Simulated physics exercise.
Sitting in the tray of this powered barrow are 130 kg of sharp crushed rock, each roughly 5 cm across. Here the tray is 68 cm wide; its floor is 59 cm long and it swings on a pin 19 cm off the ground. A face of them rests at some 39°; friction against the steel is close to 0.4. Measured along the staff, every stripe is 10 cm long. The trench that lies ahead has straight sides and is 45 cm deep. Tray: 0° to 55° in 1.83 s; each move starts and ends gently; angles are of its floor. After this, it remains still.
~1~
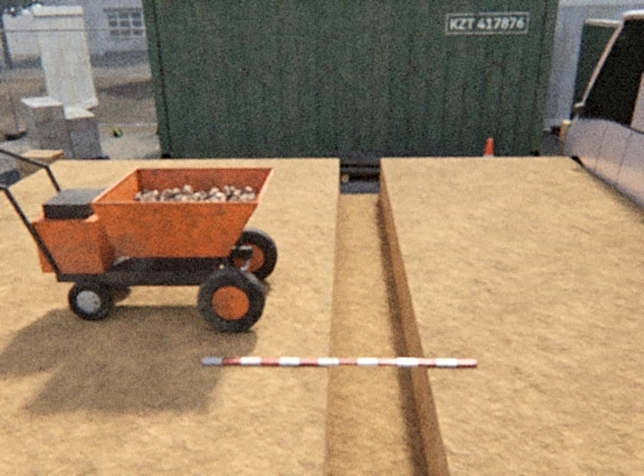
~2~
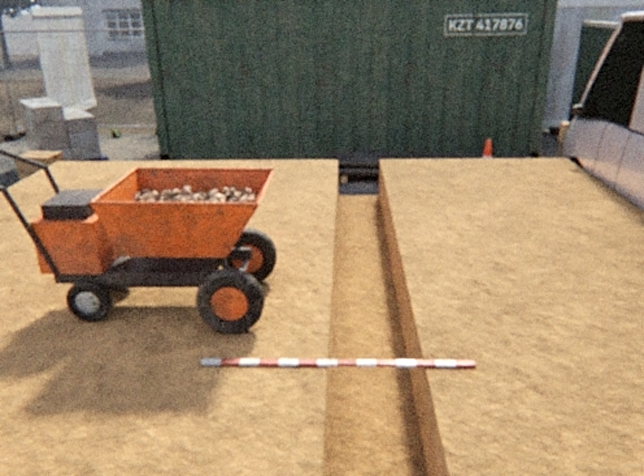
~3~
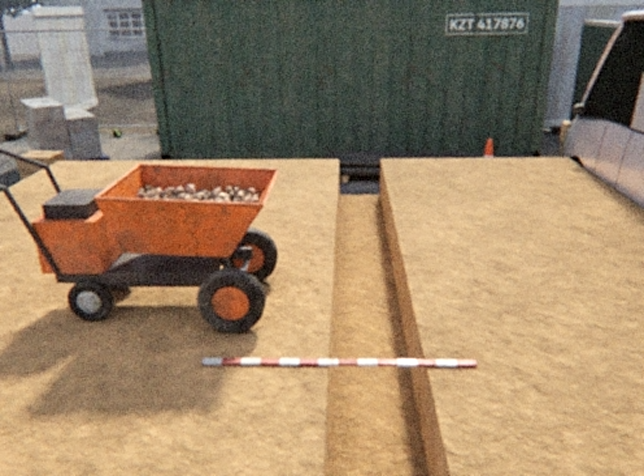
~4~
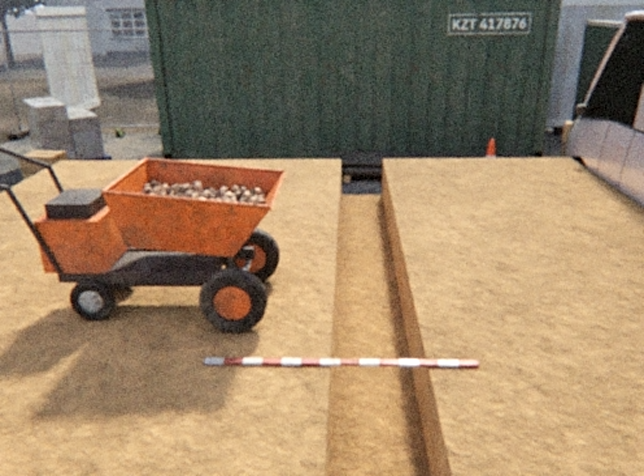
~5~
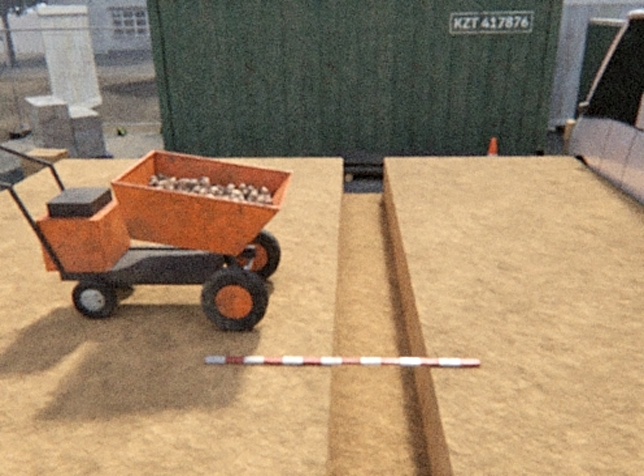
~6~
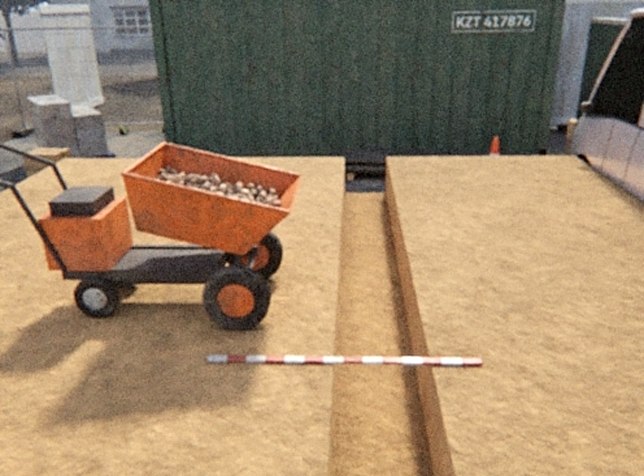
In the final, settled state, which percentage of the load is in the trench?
3 per cent is in the trench.
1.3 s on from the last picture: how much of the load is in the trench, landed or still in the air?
Close to 0 per cent at that time.
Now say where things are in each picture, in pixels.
In the first frame, lip at (258, 203), floor tilted 0°, highest stones at (186, 194).
In the second frame, the tray is at 1°, its lip at (258, 205); the top of the load is at (185, 194).
In the third frame, lip at (263, 205), floor tilted 3°, highest stones at (182, 193).
In the fourth frame, lip at (271, 207), floor tilted 6°, highest stones at (176, 189).
In the fifth frame, lip at (280, 209), floor tilted 9°, highest stones at (178, 183).
In the sixth frame, lip at (290, 213), floor tilted 14°, highest stones at (177, 176).
Then, 0.8 s after the last picture the floor is at 46°, 100 % in the tray; the foremost stones are at (313, 244).
Then, 1.3 s after the last picture the floor is at 55°, 99 % in the tray, 1 % in the trench; the foremost stones are at (351, 261).
Then, 1.7 s after the last picture the floor is at 55°, 99 % in the tray, 1 % in the trench; the foremost stones are at (385, 351).
Then, 3.6 s after the last picture the floor is at 55°, 97 % in the tray, 3 % in the trench; the foremost stones are at (401, 369).
